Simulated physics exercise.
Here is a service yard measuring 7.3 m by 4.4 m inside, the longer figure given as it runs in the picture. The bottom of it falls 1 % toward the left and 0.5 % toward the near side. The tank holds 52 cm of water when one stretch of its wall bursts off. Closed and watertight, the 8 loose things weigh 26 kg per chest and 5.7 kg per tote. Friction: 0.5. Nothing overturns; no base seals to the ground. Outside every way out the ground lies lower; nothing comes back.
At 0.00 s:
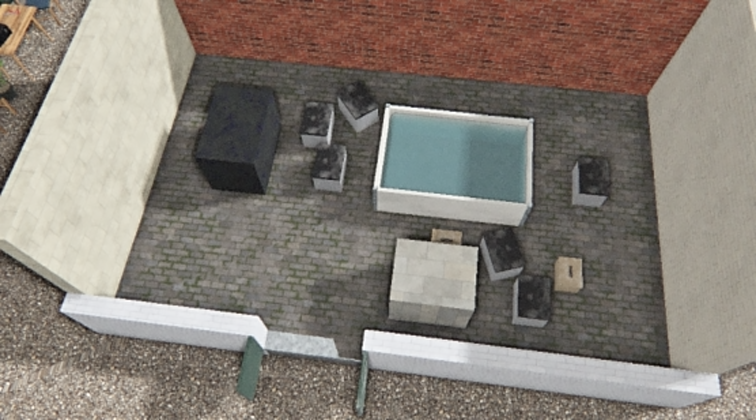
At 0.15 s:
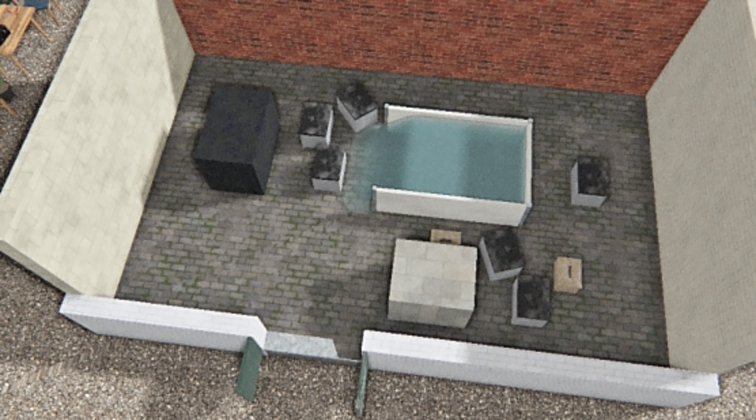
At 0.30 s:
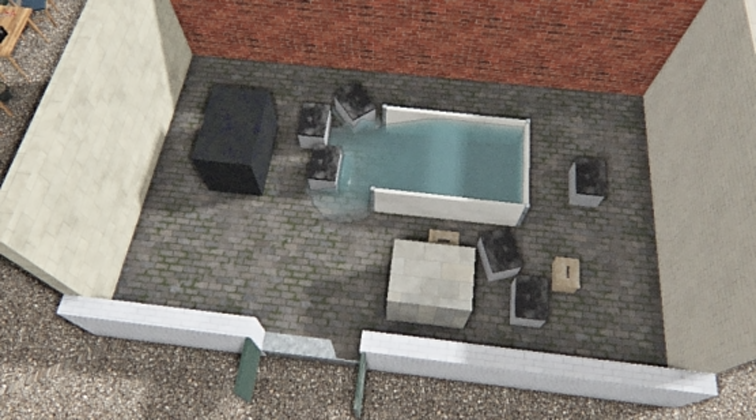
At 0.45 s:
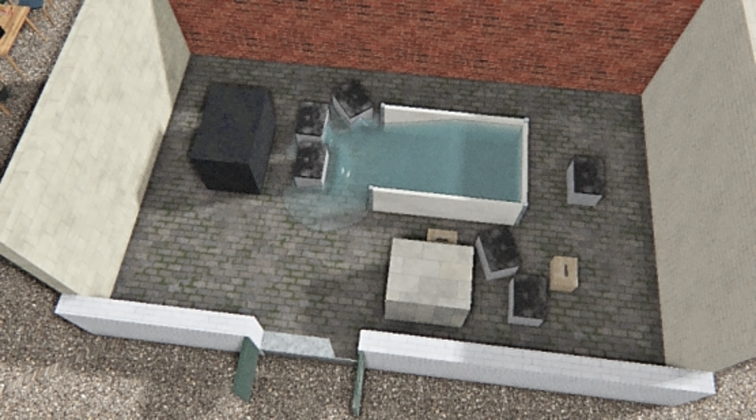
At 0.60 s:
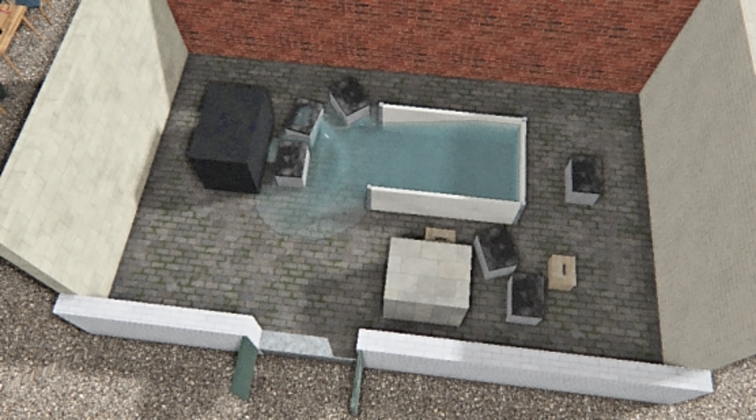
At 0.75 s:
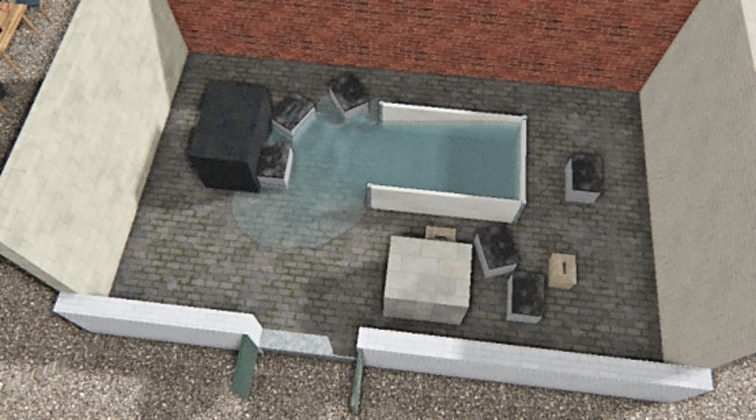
At the start, a white-walled tank full of water stands in a paved yard among dark-topped chests. Its left wall disappears and water spreads leftward across the paving. The water pushes nearby chests left, one reaching the large black block, while the chests on the right stay put.
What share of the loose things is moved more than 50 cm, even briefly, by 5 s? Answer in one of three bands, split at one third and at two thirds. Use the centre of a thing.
Under a third.
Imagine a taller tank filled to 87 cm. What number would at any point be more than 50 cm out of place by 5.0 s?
That would give 3.
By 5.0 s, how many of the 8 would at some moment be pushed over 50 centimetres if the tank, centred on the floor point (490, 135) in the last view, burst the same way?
The answer would then be 3.
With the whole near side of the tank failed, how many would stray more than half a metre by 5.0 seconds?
In that case the number is 4.
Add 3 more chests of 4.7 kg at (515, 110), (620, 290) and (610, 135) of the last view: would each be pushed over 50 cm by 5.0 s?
Going through them, I'd say falls short, falls short and finally falls short.
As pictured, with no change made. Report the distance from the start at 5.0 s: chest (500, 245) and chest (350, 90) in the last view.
0 cm, then 30 cm.
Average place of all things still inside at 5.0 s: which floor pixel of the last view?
They're centred close to (406, 214).
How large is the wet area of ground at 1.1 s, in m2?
Somewhere around 9.0 m2, roughly.
After 1.1 s 2 of 8 are over 50 cm from their spots; 0 afloat.
After 2.2 s 2 of 8 are over 50 cm from their spots; 0 afloat.
After 3.5 s 2 of 8 are over 50 cm from their spots; 1 afloat.
After 5.0 s 2 of 8 are over 50 cm from their spots, and 2 have been at some point; 1 afloat.
